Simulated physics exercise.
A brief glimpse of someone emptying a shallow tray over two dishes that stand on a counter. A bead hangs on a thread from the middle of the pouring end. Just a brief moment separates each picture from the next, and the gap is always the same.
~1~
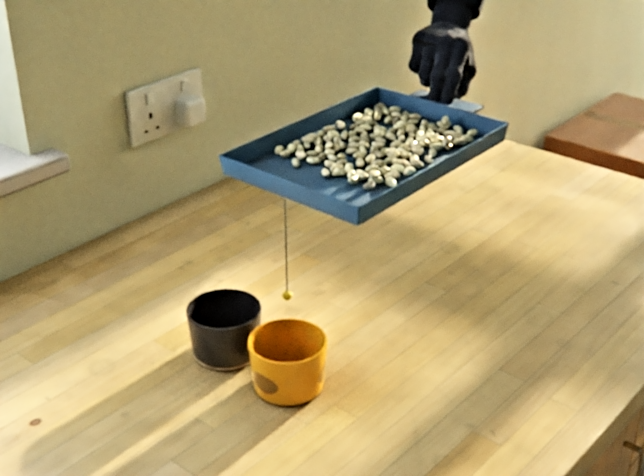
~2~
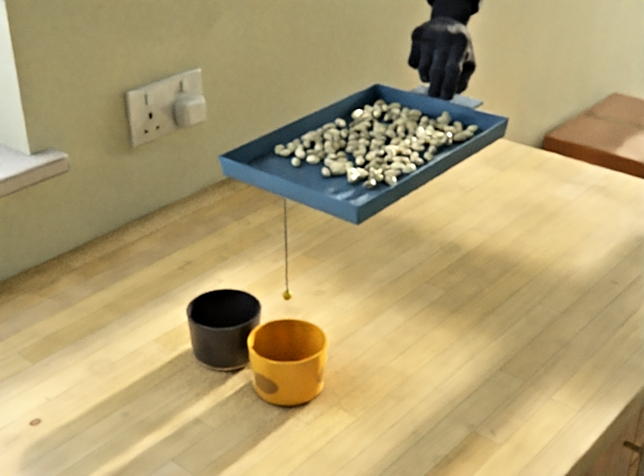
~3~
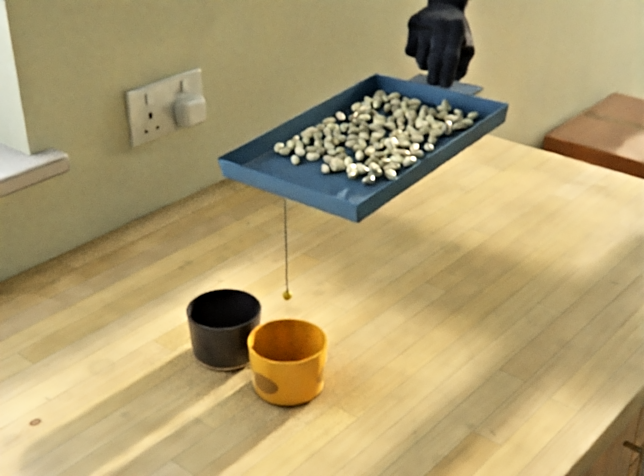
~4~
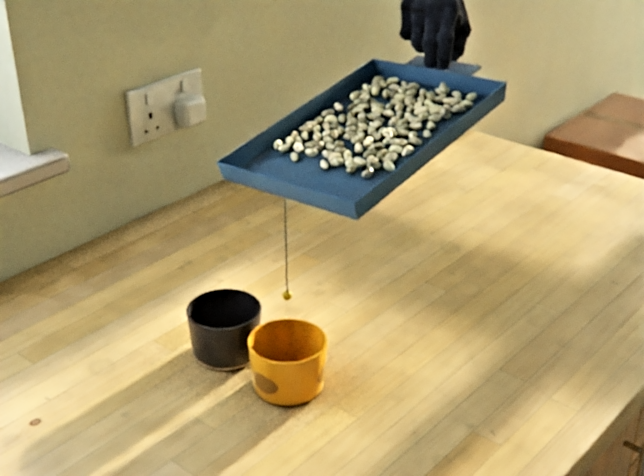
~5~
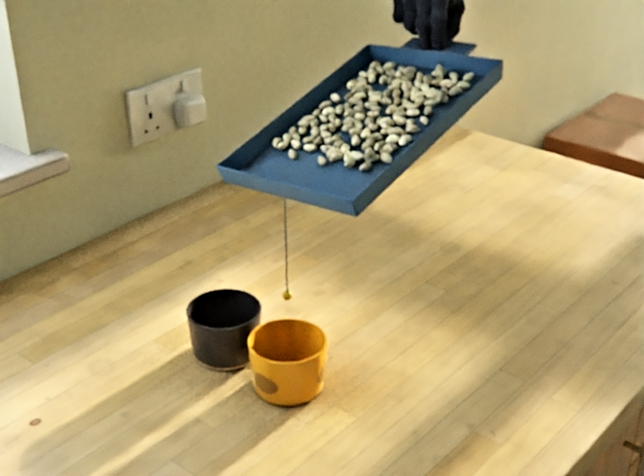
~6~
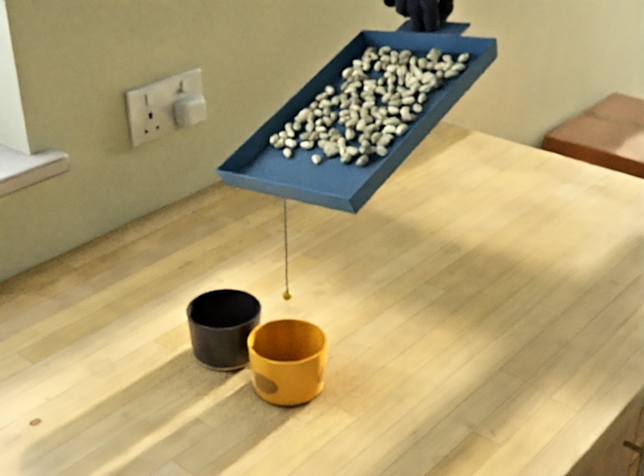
On a sunlit wooden counter beside a wall with a white socket, seen from above at an angle by a still camera, a dark-gloved hand holds a blue tray. Pale beans cover much of the tray, a bead hangs on a thread beneath its near end, and a black dish stands left of a yellow one. The hand steadily raises the tray's far end, steepening it and dipping its left corner slightly, while the beans stay on it.
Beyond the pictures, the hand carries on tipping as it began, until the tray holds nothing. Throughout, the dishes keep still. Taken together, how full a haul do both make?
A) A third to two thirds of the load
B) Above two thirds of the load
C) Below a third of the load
Answer: A.
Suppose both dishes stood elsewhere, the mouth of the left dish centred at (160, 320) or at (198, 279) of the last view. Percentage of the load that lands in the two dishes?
About 10 and 60 per cent respectively.
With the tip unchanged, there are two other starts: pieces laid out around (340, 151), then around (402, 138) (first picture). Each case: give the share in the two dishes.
First 50 %, then 40 %.
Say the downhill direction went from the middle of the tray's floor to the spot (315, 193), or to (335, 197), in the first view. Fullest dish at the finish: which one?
Respectively, the one at right and the one at right.
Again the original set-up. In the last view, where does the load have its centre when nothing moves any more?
Near (219, 336).
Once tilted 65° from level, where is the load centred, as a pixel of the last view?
I'd put the middle close to (262, 158).
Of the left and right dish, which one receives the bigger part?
Result - fuller dish: Left-side dish.
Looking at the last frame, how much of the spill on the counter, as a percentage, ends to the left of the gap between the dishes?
Close to 80 %.
Soon after the last picture, tray tipped steeply; nearly all on the tray; a stray few in the air.
A little later, tray tipped past a quarter turn; about a third on the tray; a stray few in the right dish; about a third in the left dish; about a quarter outside both; about a quarter in the air.
Later still, tray tipped past a quarter turn; a stray few in the right dish; about half in the left dish; about half outside both.
At rest, tray tipped past a quarter turn; a stray few in the right dish; about half in the left dish; about half outside both.
